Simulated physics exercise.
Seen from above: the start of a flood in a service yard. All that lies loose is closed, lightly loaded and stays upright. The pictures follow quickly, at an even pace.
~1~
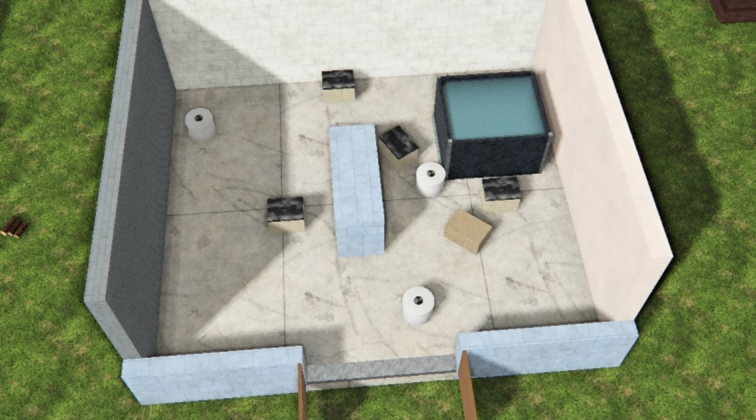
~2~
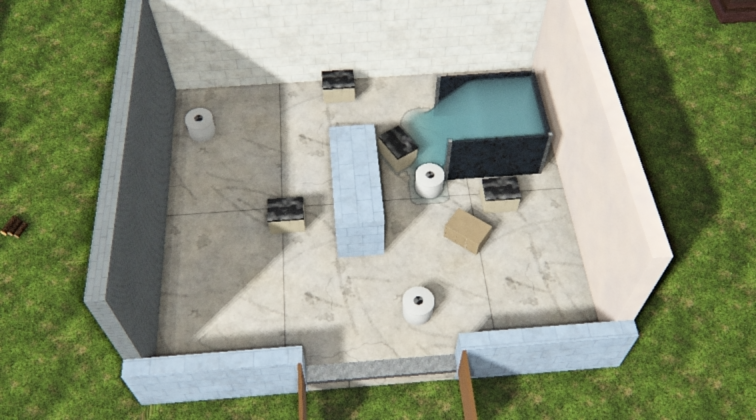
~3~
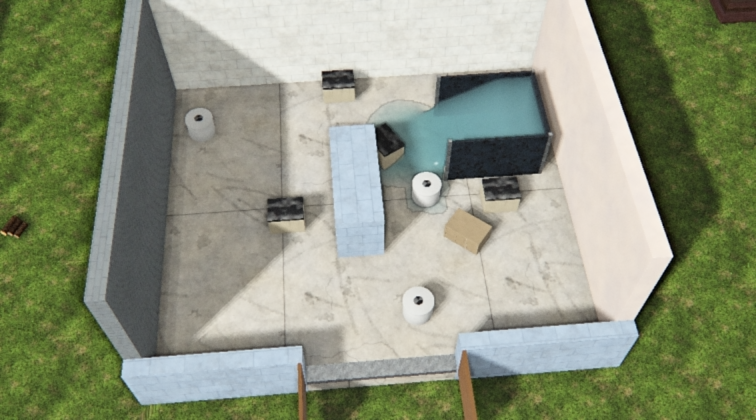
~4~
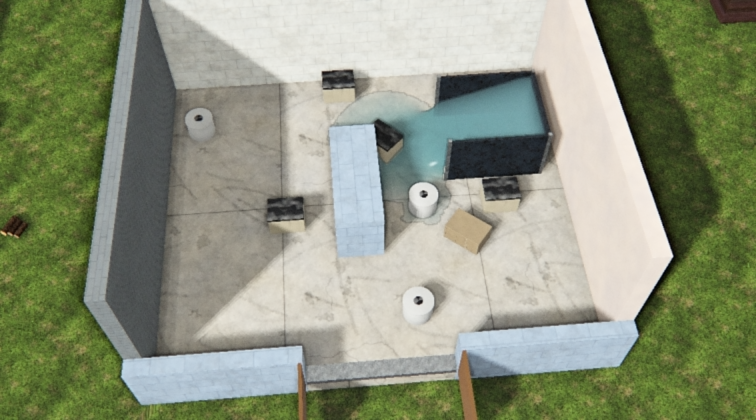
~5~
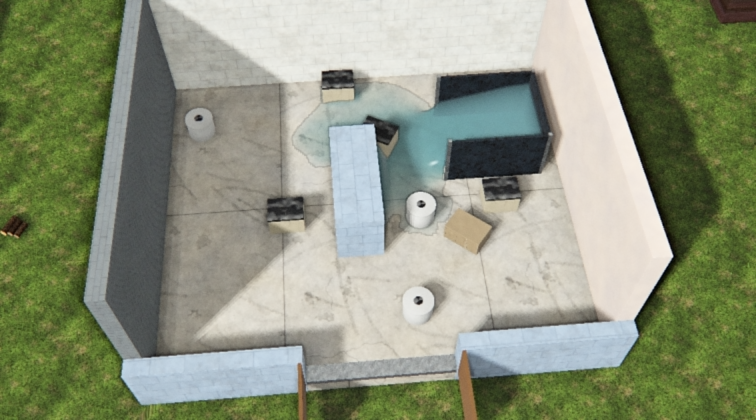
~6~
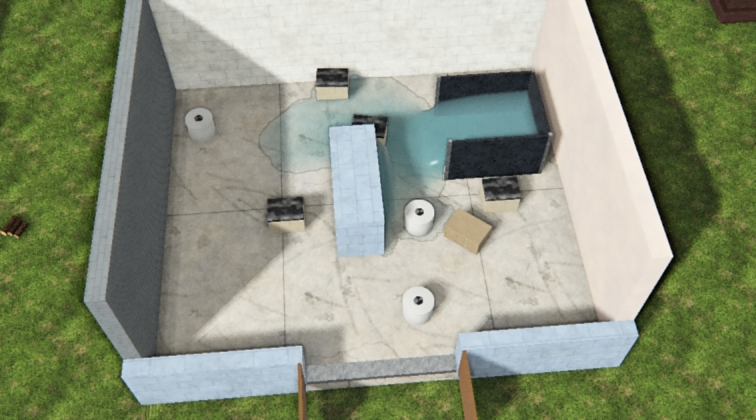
Water pouring from an open-sided dark tank across a walled yard's tiled floor, shifting a white cylinder and a nearby box.
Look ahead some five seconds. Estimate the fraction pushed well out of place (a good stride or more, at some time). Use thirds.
That comes to at least two thirds.
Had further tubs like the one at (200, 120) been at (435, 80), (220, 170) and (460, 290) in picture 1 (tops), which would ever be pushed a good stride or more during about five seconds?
One after the other: Not that far, yes, shifted that much.
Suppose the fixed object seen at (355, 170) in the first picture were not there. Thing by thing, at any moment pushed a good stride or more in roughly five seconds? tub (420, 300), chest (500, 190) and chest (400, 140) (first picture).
In turn: Short of that, not that far, that far or more.
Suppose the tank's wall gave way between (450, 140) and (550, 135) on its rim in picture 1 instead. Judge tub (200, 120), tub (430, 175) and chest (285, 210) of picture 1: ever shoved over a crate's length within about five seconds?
In turn: No, less than that, never so far.
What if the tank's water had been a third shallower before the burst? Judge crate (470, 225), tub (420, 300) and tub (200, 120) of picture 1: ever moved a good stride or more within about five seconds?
In that order: Never so far, pushed that far, shifted that much.
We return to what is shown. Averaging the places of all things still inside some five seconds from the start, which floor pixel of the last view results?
Close to (376, 248).
A moment on, 2 of 8 are well off their spots; 2 afloat.
Next, 4 of 8 are well off their spots; 3 afloat.
Later, 5 of 8 are well off their spots; 3 afloat.
In the end, 6 of 8 are well off their spots, and 6 have been at some point; 3 afloat.
